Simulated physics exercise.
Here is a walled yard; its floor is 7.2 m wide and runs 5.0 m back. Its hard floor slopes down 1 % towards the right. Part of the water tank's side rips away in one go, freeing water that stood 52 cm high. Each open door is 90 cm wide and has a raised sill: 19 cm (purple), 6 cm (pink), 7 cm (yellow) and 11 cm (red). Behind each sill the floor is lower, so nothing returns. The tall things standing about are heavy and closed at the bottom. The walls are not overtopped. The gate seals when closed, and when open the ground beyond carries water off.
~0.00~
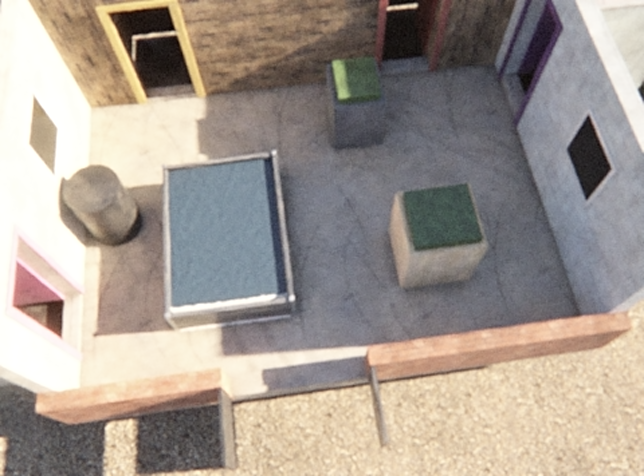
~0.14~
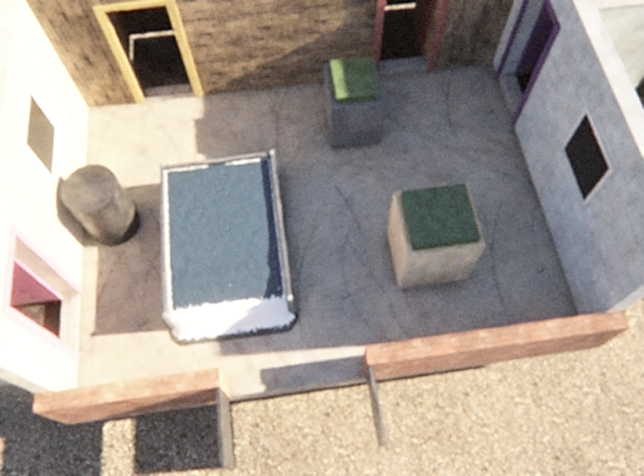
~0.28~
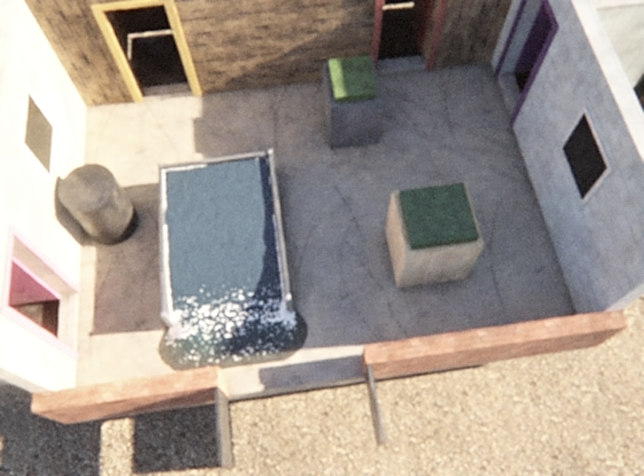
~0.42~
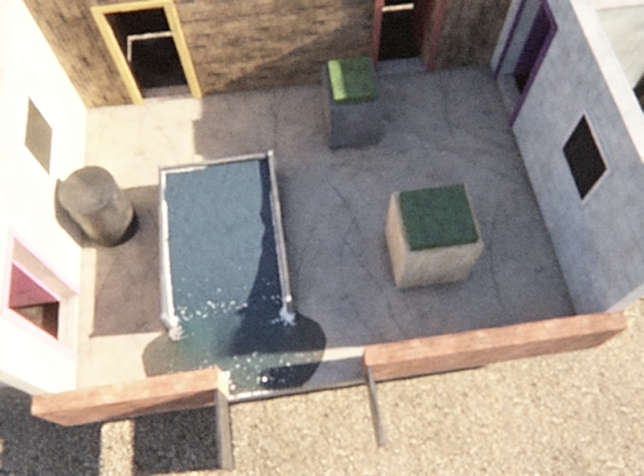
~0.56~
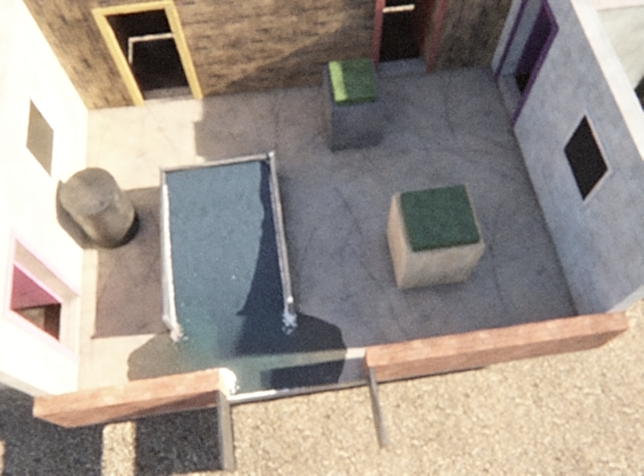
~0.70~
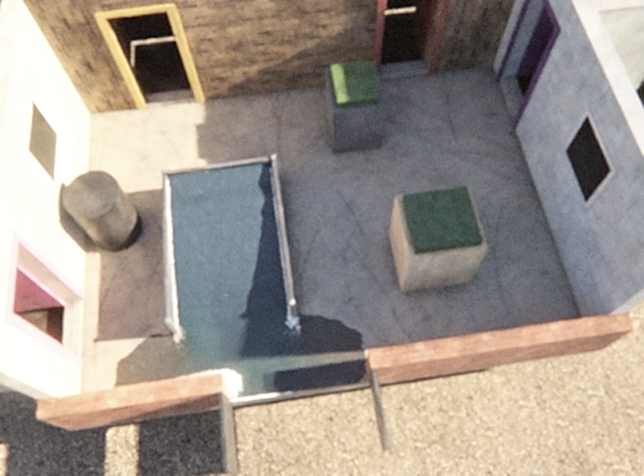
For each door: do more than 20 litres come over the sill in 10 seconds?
Door by door: At the purple door it keeps below the limit; at the pink door it exceeds the limit; at the yellow door it does not reach the limit; at the red door it does not reach the limit.
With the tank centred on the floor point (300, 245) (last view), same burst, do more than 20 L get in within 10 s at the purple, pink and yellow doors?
Against that limit: Purple under, pink under, yellow below.
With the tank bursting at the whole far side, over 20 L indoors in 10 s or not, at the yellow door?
Then: Yellow above.
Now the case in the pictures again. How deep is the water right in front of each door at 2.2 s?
Depths in cm: Purple 0, pink 13, yellow 0, red 0.
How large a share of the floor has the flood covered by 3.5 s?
Some 20 per cent of it.
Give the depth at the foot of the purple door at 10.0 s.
About 0.0 cm.
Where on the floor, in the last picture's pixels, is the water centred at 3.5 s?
Near (197, 297).
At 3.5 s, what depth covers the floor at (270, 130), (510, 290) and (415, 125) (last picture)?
In that order: 0, 0 and 0 cm.
After 1.4 s water covers 10 % of the floor and is deepest (34 cm) near (210, 373); purple door not reached, pink door not reached, yellow door not reached, red door not reached.
After 2.2 s water covers 15 % of the floor and is deepest (30 cm) near (210, 373); purple door not reached, pink door 13 cm at the sill, 5 L in, yellow door not reached, red door not reached.
After 3.5 s water covers 20 % of the floor and is deepest (22 cm) near (97, 251); purple door not reached, pink door 12 cm at the sill, 35 L in, yellow door not reached, red door not reached.
After 6.0 s water covers 35 % of the floor and is deepest (12 cm) near (168, 252); purple door not reached, pink door 6 cm at the sill, 55 L in, yellow door 5 cm at the sill, 0 L in, red door not reached.
After 10.0 s water covers 50 % of the floor and is deepest (6 cm) near (159, 394); purple door not reached, pink door 4 cm at the sill, 57 L in, yellow door 5 cm at the sill, 0 L in, red door not reached.
